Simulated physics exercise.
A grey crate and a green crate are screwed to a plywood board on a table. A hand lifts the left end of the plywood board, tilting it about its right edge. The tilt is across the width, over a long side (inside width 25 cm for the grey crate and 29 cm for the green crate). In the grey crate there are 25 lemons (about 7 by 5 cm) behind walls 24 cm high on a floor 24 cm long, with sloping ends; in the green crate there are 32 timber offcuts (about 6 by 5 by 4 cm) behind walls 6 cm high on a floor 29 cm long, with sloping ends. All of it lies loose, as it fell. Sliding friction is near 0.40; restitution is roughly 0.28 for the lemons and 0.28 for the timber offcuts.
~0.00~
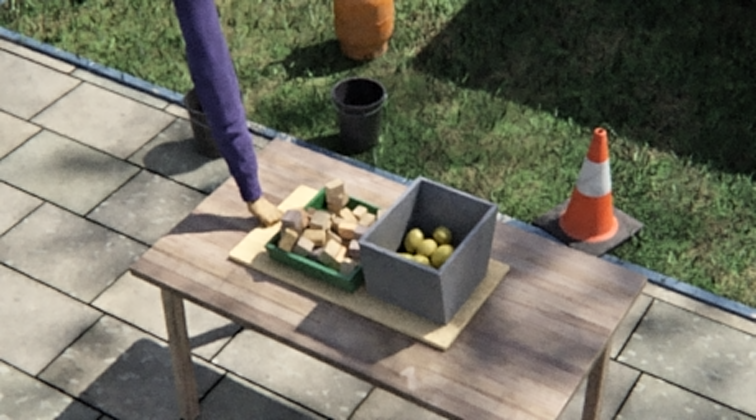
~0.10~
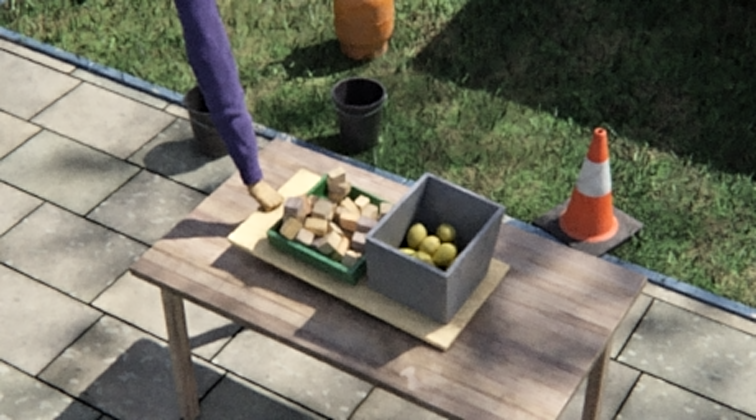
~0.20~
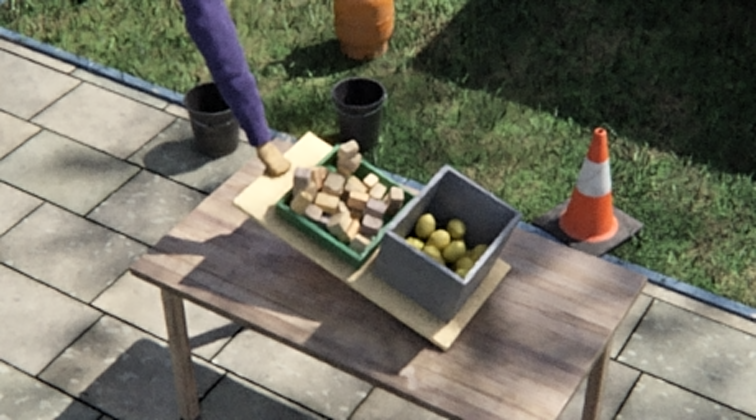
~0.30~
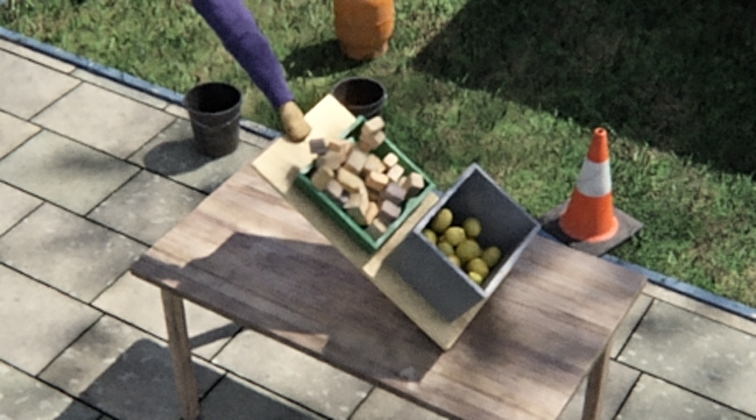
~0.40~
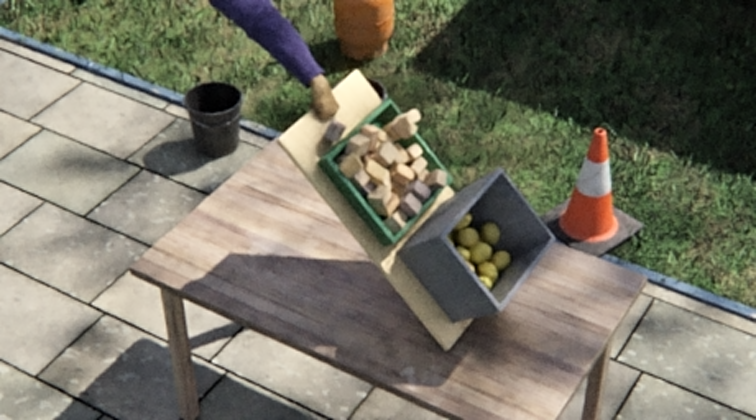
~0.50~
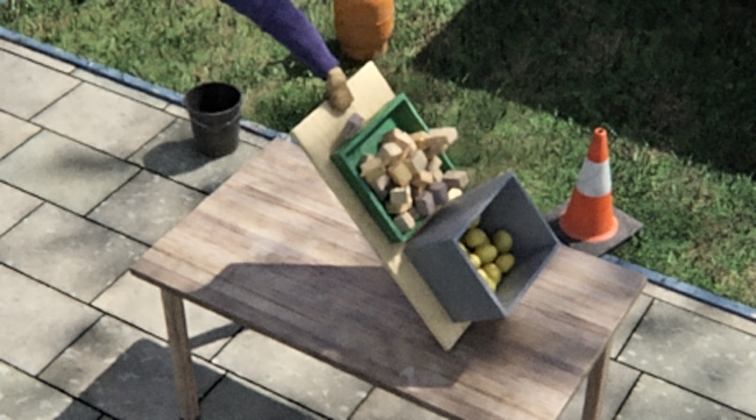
A purple-sleeved arm steeply tilts a board holding a green crate and a grey crate.
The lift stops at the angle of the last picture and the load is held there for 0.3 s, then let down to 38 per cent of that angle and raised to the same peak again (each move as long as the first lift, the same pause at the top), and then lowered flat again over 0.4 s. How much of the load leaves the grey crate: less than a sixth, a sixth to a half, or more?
It sheds less than a sixth of them.
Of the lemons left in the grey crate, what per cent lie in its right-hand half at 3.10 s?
Some 70 per cent.
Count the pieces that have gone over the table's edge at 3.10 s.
About 1.
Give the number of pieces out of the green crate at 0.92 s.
Out by then, roughly: Green crate 8.
After 0.92 s, tilt 45°; grey crate 25 in, 0 out and green crate 23 in, 9 out.
After 1.44 s, tilt 24°; grey crate 25 in, 0 out and green crate 23 in, 9 out.
After 2.17 s, tilt 45°; grey crate 25 in, 0 out and green crate 23 in, 9 out.
Final count (at 3.10 s), grey crate 25 in, 0 out and green crate 23 in, 9 out. Asked share, 0 of 25, 0 per cent.
